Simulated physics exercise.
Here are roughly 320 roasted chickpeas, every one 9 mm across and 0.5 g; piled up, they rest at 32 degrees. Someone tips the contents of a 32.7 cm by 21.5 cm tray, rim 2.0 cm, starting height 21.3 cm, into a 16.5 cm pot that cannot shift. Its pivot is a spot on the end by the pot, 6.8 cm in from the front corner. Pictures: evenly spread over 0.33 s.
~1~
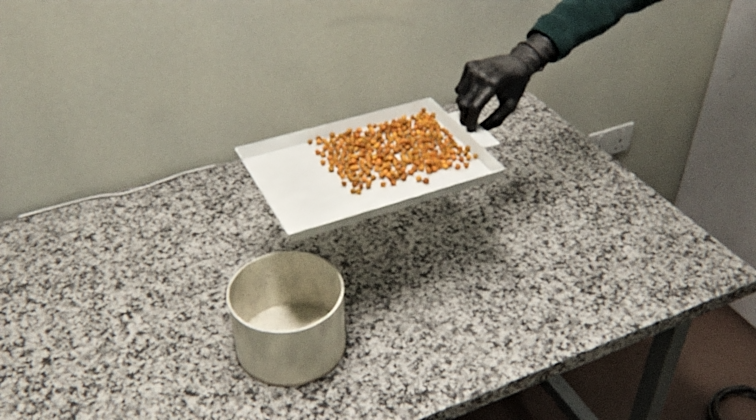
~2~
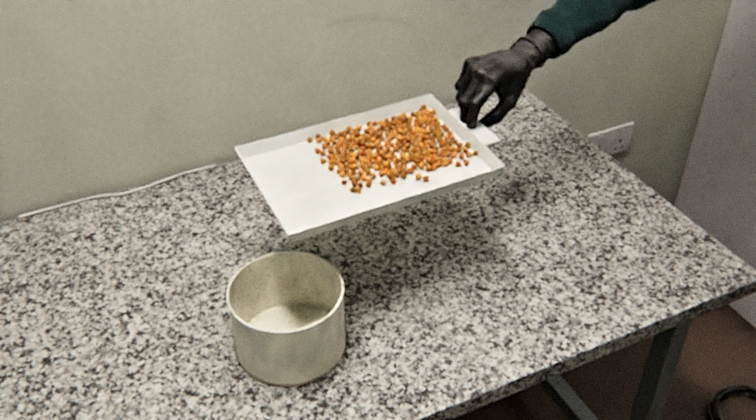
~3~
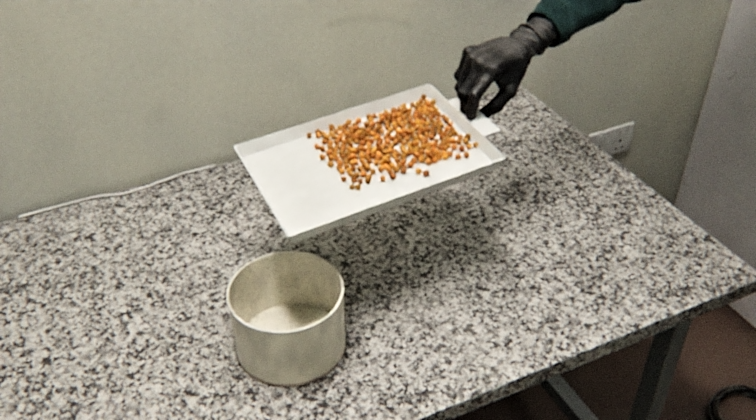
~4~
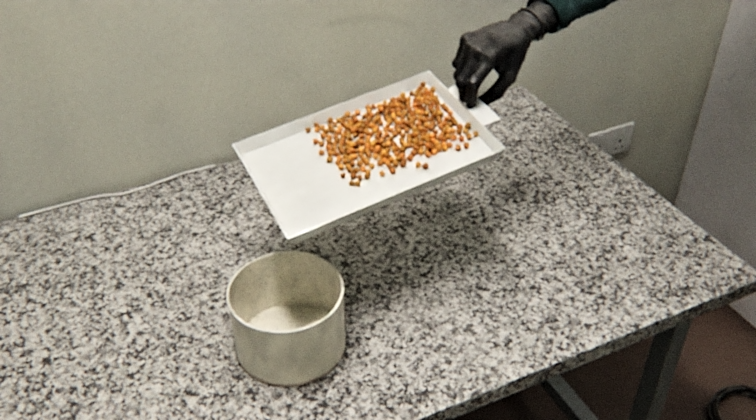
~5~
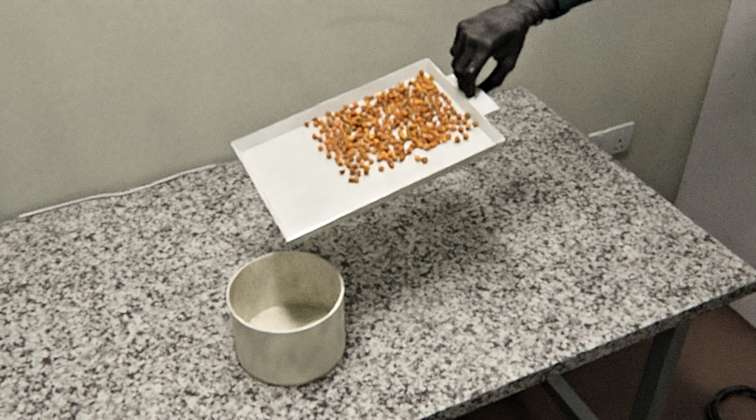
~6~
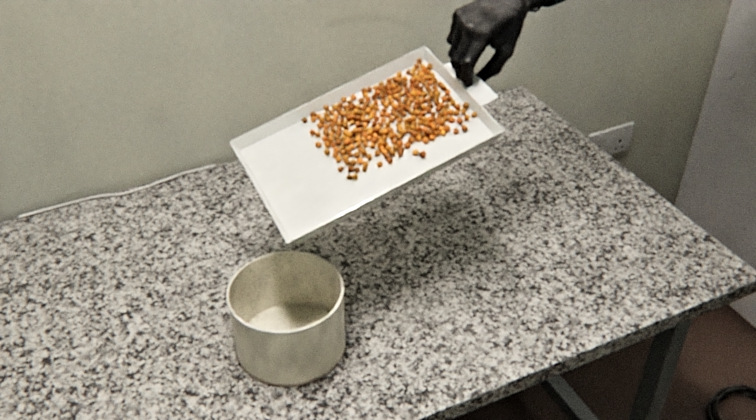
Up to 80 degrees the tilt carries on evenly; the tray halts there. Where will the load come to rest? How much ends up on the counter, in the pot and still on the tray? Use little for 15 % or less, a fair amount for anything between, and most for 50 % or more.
Left on the tray - little; counter - little; pot - most.
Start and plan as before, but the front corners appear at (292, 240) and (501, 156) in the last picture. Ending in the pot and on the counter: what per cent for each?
Pot: 60, counter: 35.
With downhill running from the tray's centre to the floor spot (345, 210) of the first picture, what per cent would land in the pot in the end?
Around 95 percent of them.
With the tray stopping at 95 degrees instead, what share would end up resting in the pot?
In that case it comes to about 95 in a hundred.
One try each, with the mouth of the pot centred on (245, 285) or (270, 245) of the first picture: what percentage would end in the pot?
Estimates: 75 % and 5 %, in that order.
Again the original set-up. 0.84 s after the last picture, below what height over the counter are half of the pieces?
Height: Around 22 cm.
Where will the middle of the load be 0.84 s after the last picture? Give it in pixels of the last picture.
The load's centre is near (282, 230) at that time.
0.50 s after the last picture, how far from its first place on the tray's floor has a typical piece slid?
Roughly 18 cm.
Then, 0.50 s after the last picture, tilt 46 degrees; the tray holds 100 %, the pot 0 %.
Then, 0.84 s after the last picture, tilt 67 degrees; the tray holds 65 %, the pot 30 %.
Then, 1.27 s after the last picture, tilt 80 degrees; the tray holds 30 %, the pot 50 %.
In the end, tray 5 %, counter 5 %, pot 90 %.
